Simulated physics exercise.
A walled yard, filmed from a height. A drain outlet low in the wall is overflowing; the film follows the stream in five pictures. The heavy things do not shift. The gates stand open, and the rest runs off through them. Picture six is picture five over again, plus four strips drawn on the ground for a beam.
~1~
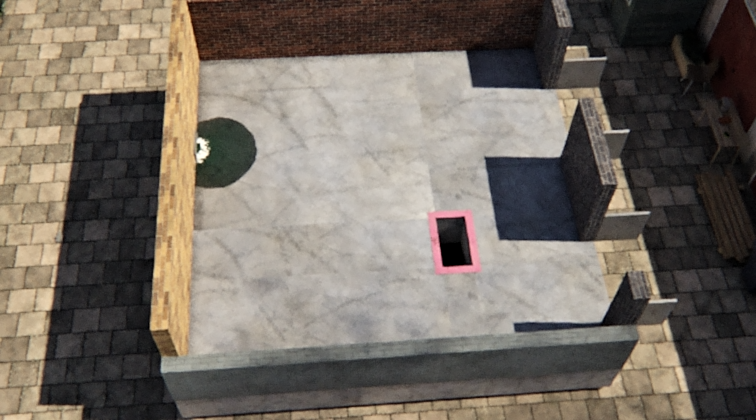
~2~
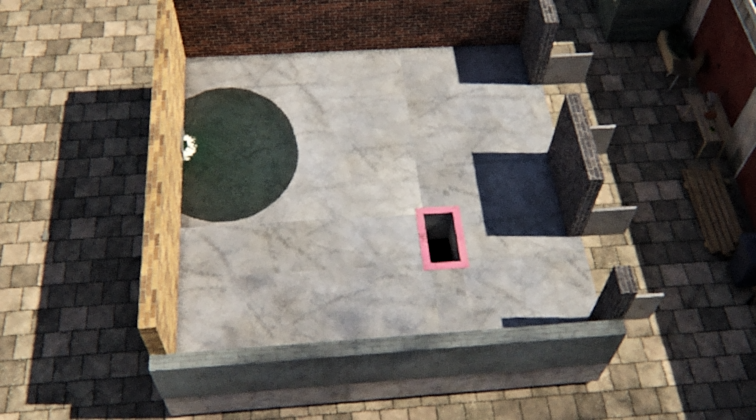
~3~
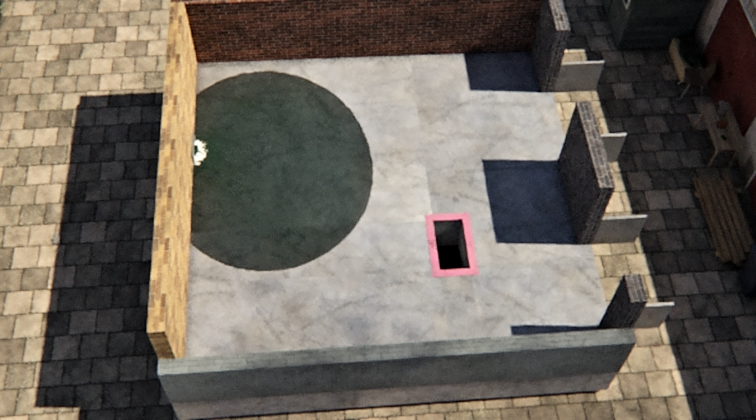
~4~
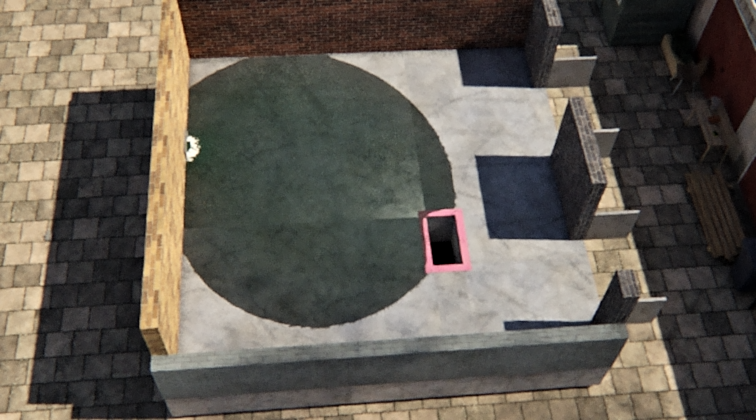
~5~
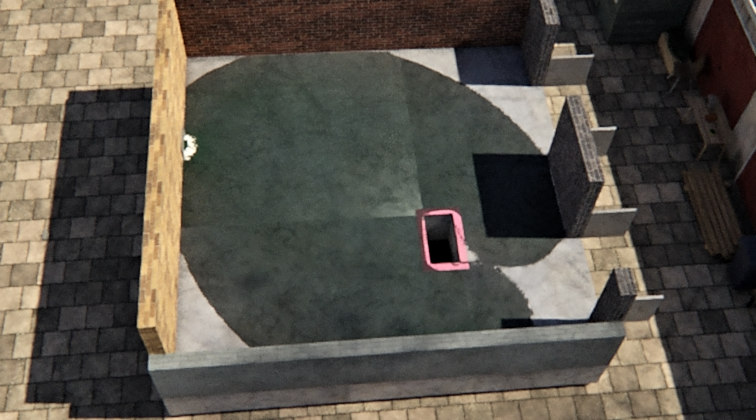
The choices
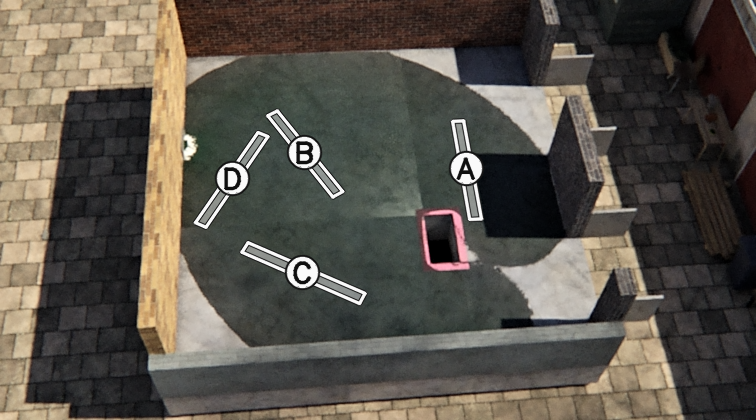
A walled yard with a pale stone floor lies in sunlight, seen from high above, with paving around it. A small white outlet sits by the tan left wall, a pink-rimmed square drain lies right of centre, and gates stand open along the right side. Dark green liquid spreads rightward from the outlet in a widening round pool, reaching and passing around the drain, while the camera shifts slightly.
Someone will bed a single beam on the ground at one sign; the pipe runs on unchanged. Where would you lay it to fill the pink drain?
A works best here.
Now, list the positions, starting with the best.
A, C, B, D.
On the marked copy, A from (475, 219) to (458, 121); B from (272, 113) to (337, 194); C from (245, 247) to (362, 298); D from (200, 224) to (263, 134).
For position A, about 46 % of the stream goes into the pink drain, about 54 % out by the gates.
For position B, about 16 % of the stream goes into the pink drain, about 84 % out by the gates.
For position C, about 29 % of the stream goes into the pink drain, about 71 % out by the gates.
For position D, about 8 % of the stream goes into the pink drain, about 92 % out by the gates.
